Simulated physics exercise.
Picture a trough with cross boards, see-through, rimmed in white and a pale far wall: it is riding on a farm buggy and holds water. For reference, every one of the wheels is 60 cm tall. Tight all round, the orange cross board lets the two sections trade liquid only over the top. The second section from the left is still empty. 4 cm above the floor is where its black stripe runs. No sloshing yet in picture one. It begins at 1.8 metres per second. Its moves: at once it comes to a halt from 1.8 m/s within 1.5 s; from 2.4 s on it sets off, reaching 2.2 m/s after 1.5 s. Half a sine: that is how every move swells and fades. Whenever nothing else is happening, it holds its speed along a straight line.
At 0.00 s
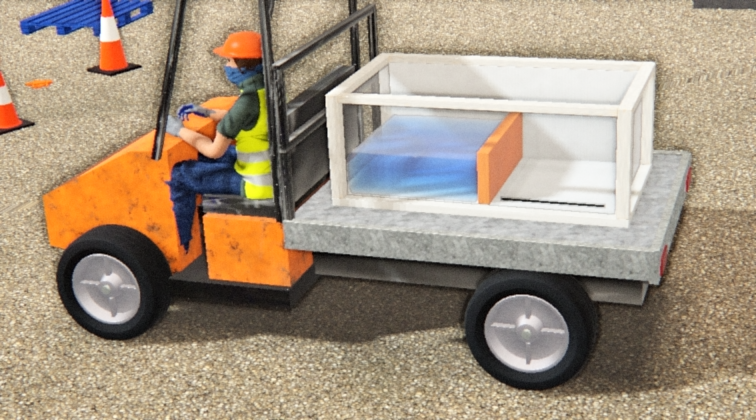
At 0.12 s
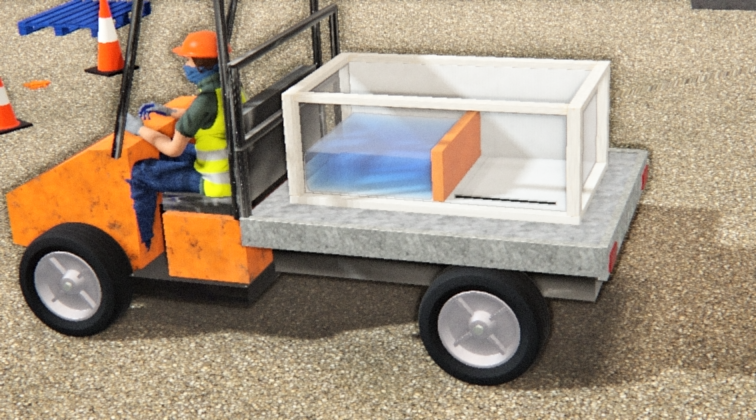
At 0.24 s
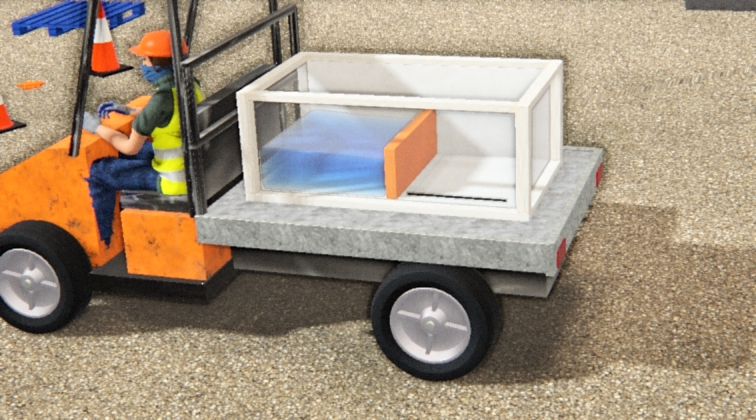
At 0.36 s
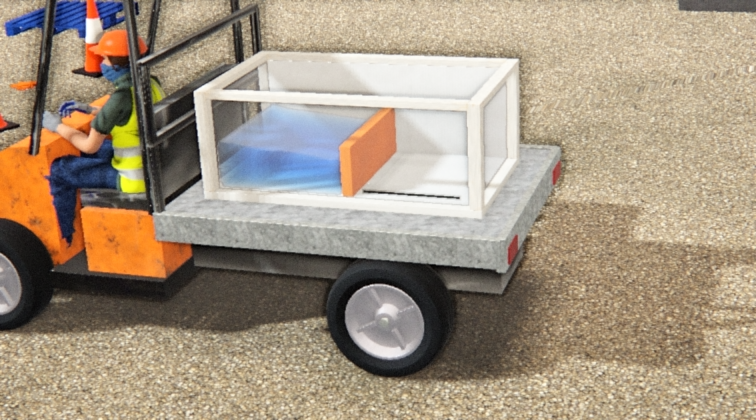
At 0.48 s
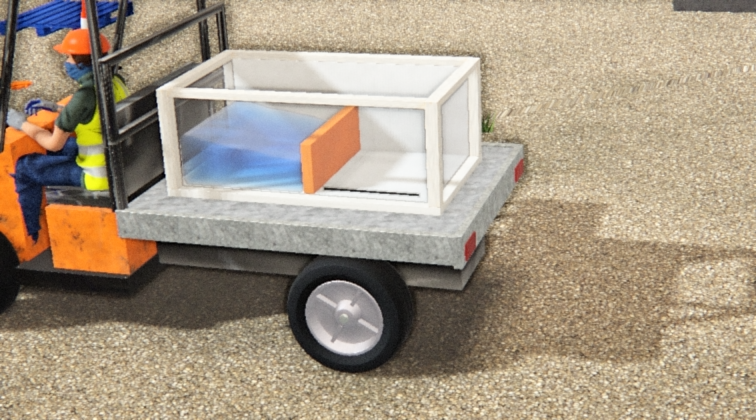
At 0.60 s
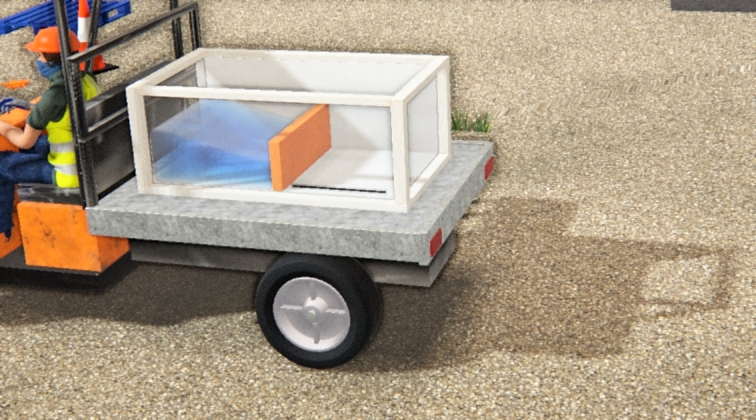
We see an orange farm buggy with a helmeted driver roll left across gravel, carrying a clear, white-rimmed trough; blue water left of its orange cross board tilts, rising toward the front, while the right section stays empty.
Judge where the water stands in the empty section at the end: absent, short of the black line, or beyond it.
Short of the black line.
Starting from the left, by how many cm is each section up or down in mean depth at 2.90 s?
Starting on the left, it's 0 and then 0.
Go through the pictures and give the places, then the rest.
In the first frame, surface heights from the left, (446, 120), dry; board top at (483, 153); the front is on the left, levels are read along the far wall; a wheel hub at (524, 338).
In the second frame, surface heights from the left, (405, 119), dry.
In the third frame, surface heights from the left, (362, 118), dry.
In the fourth frame, surface heights from the left, (322, 116), dry.
In the fifth frame, surface heights from the left, (286, 115), dry.
In the sixth frame, surface heights from the left, (257, 112), dry; a wheel hub at (308, 319).
Then, 1.60 s in, the mean depths from the left are 21, 0 cm.
Then, 2.90 s in, the mean depths from the left are 21, 0 cm.
Then, 4.40 s in, the mean depths from the left are 20, 1 cm.
Then, 6.89 s in, the mean depths from the left are 20, 1 cm.
